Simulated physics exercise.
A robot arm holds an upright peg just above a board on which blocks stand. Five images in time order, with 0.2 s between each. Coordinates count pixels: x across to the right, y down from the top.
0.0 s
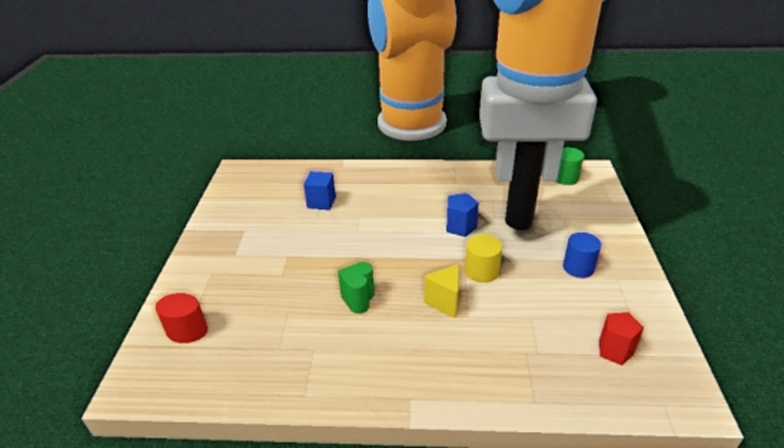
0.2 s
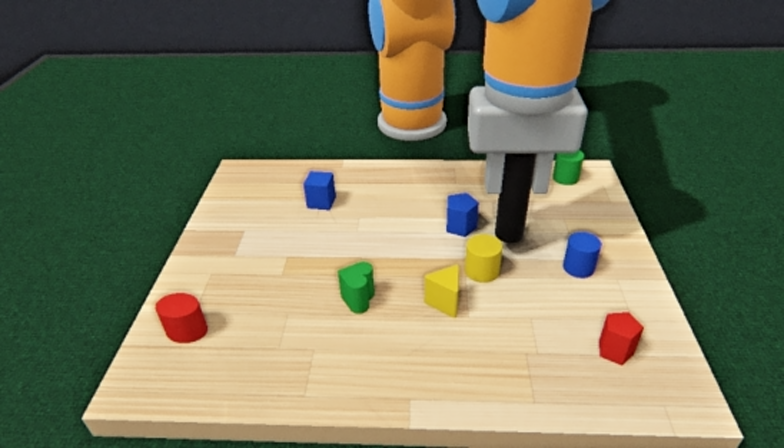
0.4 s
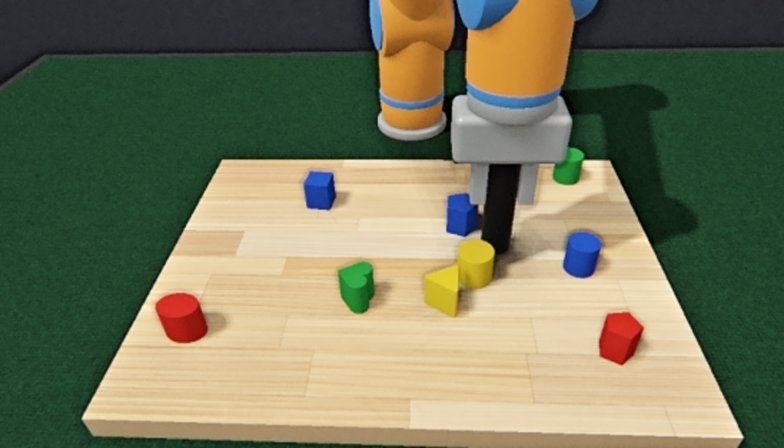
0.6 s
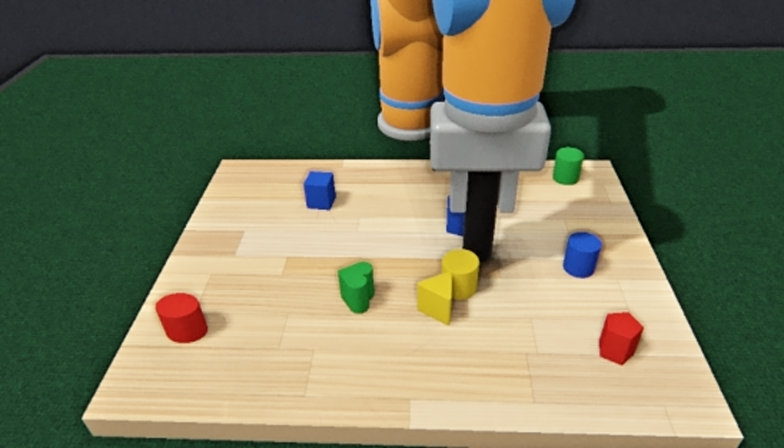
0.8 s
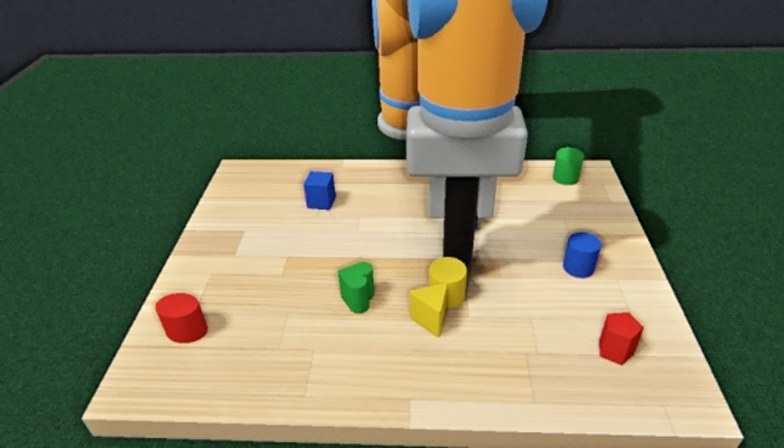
A robot arm's black peg moves down-left, pushing the yellow cylinder against the yellow triangular block.
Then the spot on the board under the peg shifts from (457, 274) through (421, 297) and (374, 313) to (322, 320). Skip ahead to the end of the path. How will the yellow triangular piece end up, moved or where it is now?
That one moves away.
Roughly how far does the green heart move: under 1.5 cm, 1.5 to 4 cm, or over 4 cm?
Band: 1.5 to 4 cm.
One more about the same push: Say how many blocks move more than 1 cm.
Three or more get moved.
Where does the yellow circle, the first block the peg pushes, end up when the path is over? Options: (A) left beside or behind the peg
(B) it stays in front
A (left beside or behind the peg)
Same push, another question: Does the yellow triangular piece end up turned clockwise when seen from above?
I believe so.
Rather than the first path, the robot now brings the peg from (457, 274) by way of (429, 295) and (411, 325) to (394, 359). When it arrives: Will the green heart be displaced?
It seems not.
What follows on the original path. One third of the way, peg at (420, 282); yellow triangular piece at (429, 318), turned 45° clockwise; yellow circle at (436, 294).
Two thirds of the way, peg at (371, 298); green heart at (350, 273), turned 25° clockwise; yellow triangular piece at (429, 320), turned 40° clockwise; yellow circle at (433, 295).
At the end, peg at (319, 304); green heart at (332, 273), turned 85° clockwise; yellow triangular piece at (429, 320), turned 40° clockwise; yellow circle at (433, 295); blue pentagon in place.
